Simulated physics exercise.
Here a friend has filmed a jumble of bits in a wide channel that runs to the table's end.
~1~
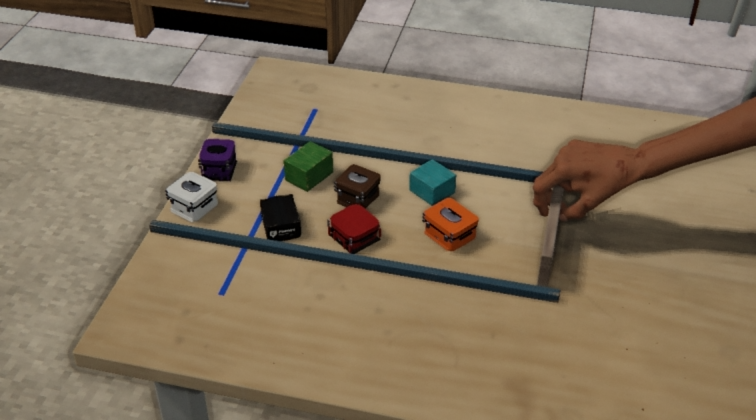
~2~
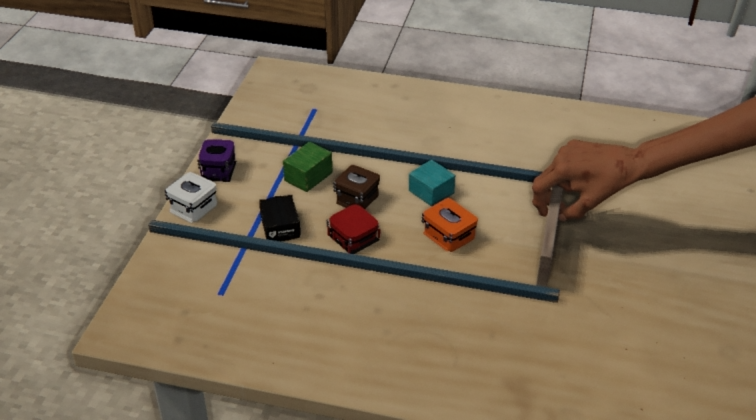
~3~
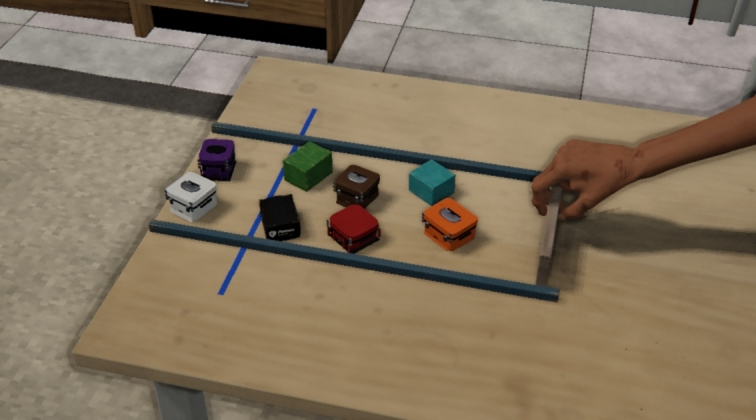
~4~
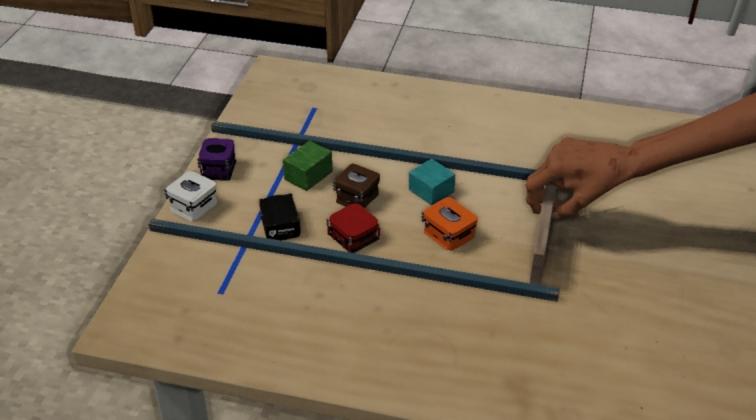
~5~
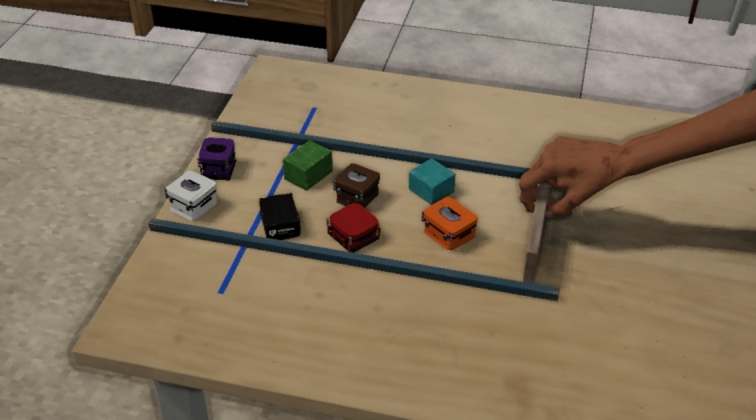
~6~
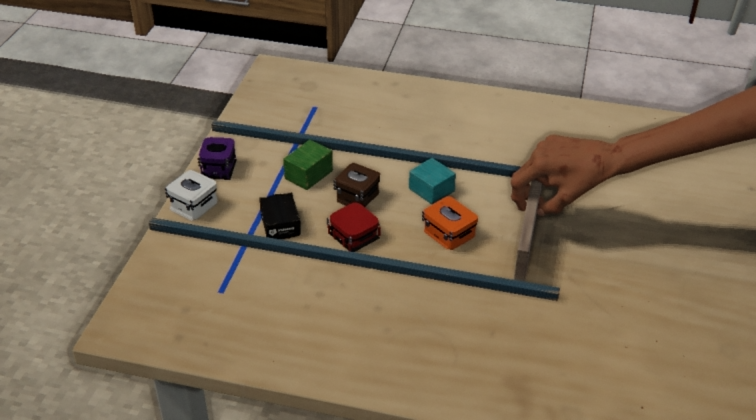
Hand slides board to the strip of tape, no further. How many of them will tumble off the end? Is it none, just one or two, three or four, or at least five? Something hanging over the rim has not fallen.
The number that drop off is none.
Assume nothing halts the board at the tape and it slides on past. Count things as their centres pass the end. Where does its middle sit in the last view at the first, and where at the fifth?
(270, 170) and (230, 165).
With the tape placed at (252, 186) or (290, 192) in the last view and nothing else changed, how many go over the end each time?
You'd get 2 the first time and 0 the second.
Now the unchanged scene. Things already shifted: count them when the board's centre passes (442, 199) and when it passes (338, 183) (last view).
Counting first: 2, next 6.
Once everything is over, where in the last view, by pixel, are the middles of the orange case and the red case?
In the last picture the orange case sits around (245, 193) and the red case around (235, 218).
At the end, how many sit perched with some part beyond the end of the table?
I'd say 2 of them.
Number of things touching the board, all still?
That would be 3 of them.
Soon after, none off yet; white case at rest near (193, 196); purple case at rest near (218, 158); black box at rest near (280, 216).
After that, none off yet; white case at rest near (193, 196); purple case at rest near (218, 158); black box moving near (275, 215).
And then, none off yet; white case at rest near (193, 196); purple case at rest near (218, 158); black box displaced about its own width near (236, 208).
In the end, the number that fall off is zero.
